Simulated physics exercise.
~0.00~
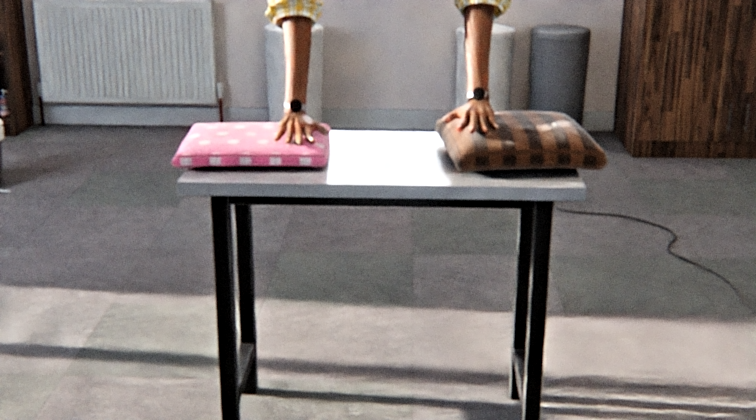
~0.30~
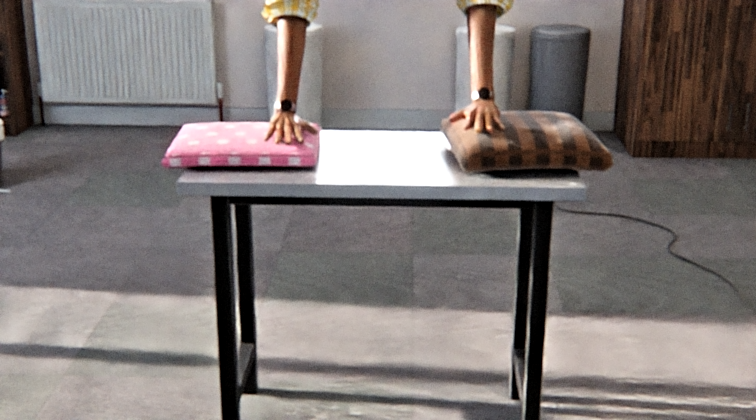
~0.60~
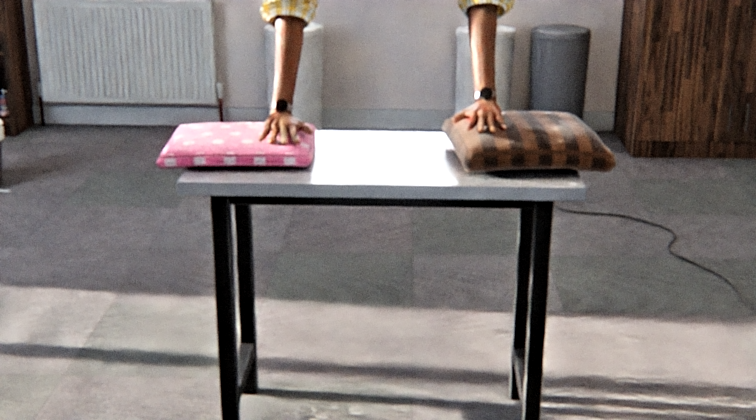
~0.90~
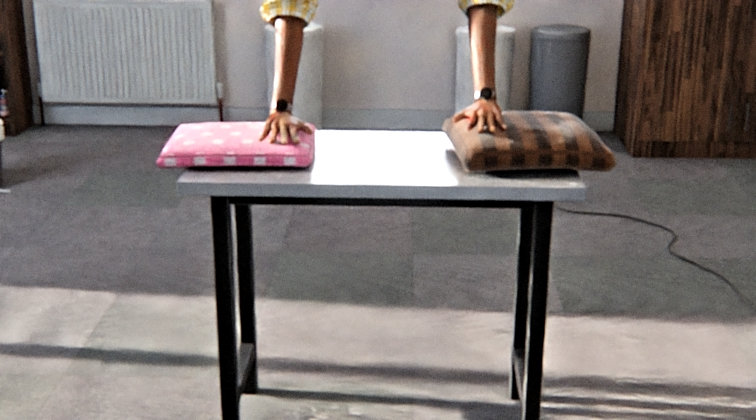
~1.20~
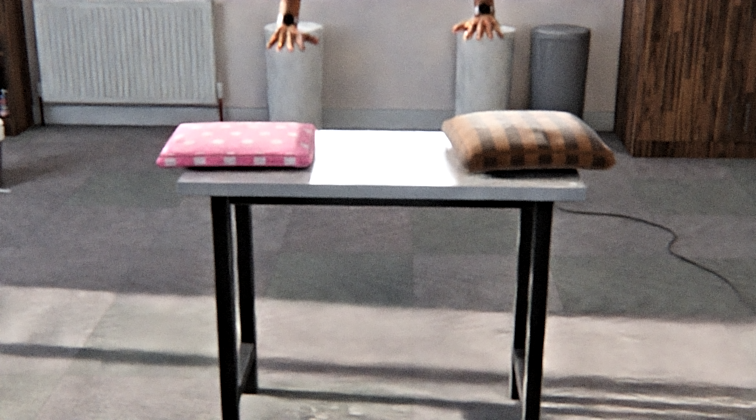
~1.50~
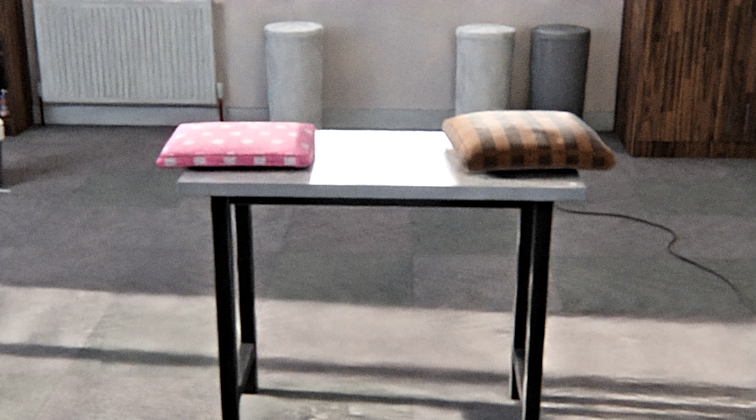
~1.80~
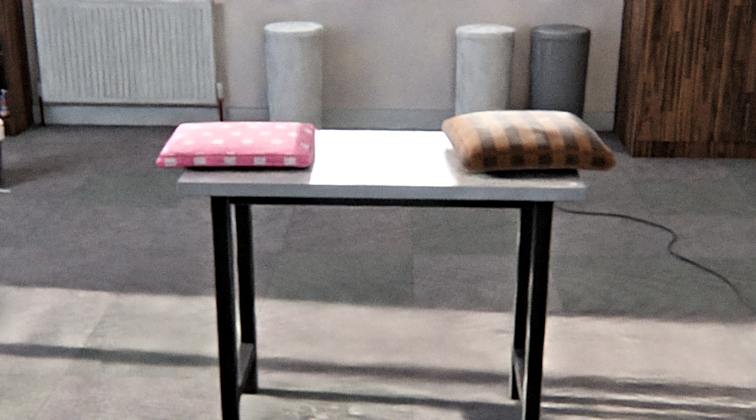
A pair of hands pressed on two cushions on a small table, sliding the pink one slightly left and the brown checked one slightly right, then lifted away out of view, leaving both cushions resting still at opposite ends.
